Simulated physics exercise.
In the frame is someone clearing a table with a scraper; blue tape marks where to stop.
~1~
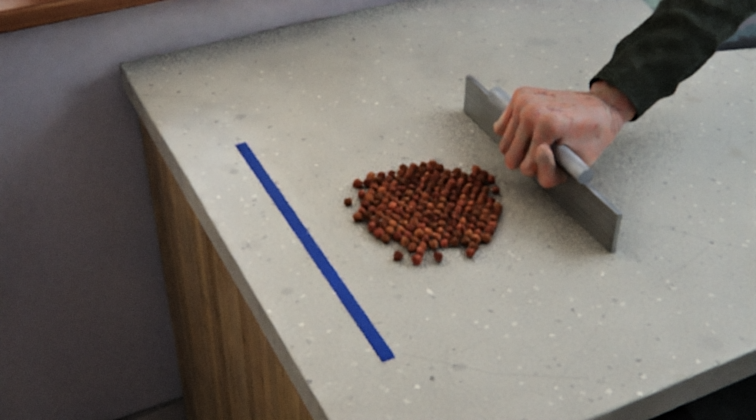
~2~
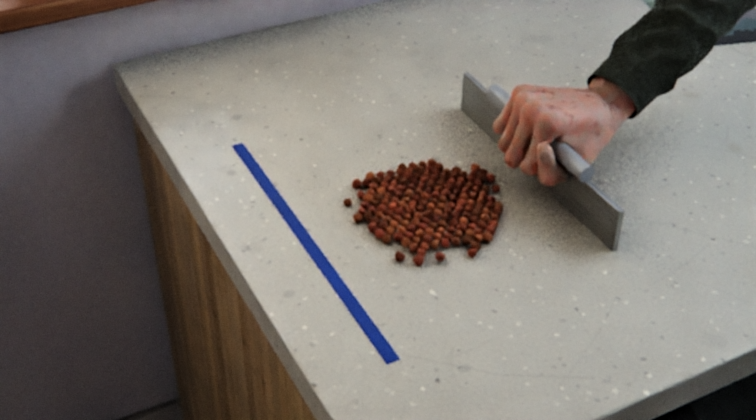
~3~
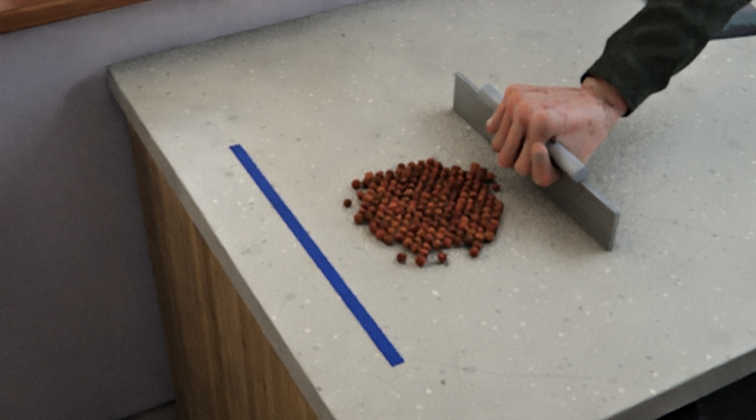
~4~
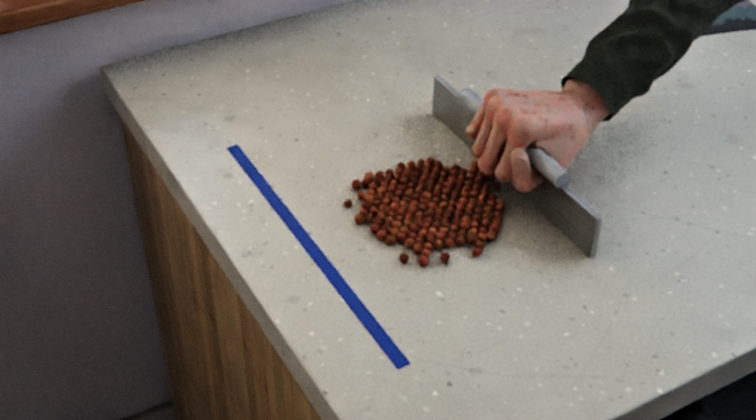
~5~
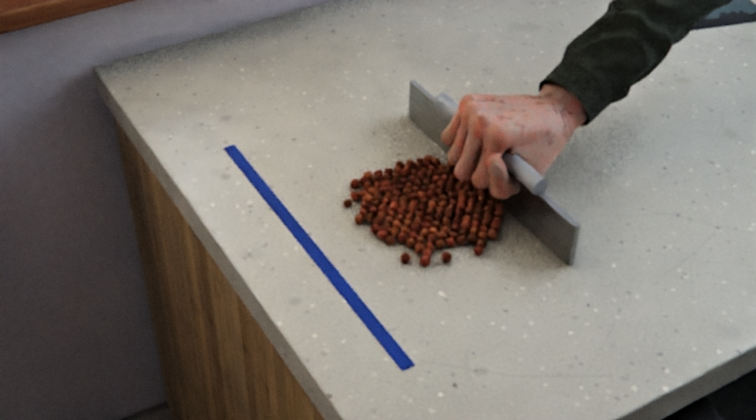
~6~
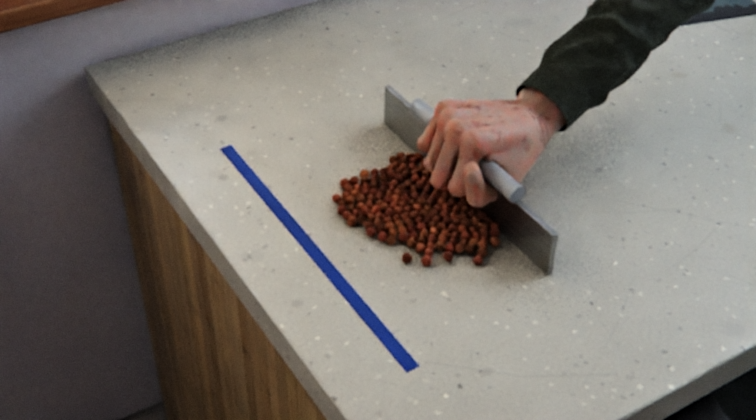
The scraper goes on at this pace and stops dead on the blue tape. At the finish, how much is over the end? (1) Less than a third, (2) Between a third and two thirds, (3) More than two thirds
1, less than a third.
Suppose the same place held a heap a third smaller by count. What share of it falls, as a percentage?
Roughly 10 per cent of the heap.
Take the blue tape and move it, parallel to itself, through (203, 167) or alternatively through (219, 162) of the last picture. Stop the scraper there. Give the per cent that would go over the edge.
About 60 per cent, then 40 per cent.
Soon after the last picture, scraper still moving, near (384, 184); heap all on the table, its front near (297, 257).
A little later, scraper stopped at the blue tape; heap a small part over the edge.
Later still, scraper stopped at the blue tape; heap about a quarter over the edge.
At rest, scraper stopped at the blue tape; heap about a quarter over the edge.
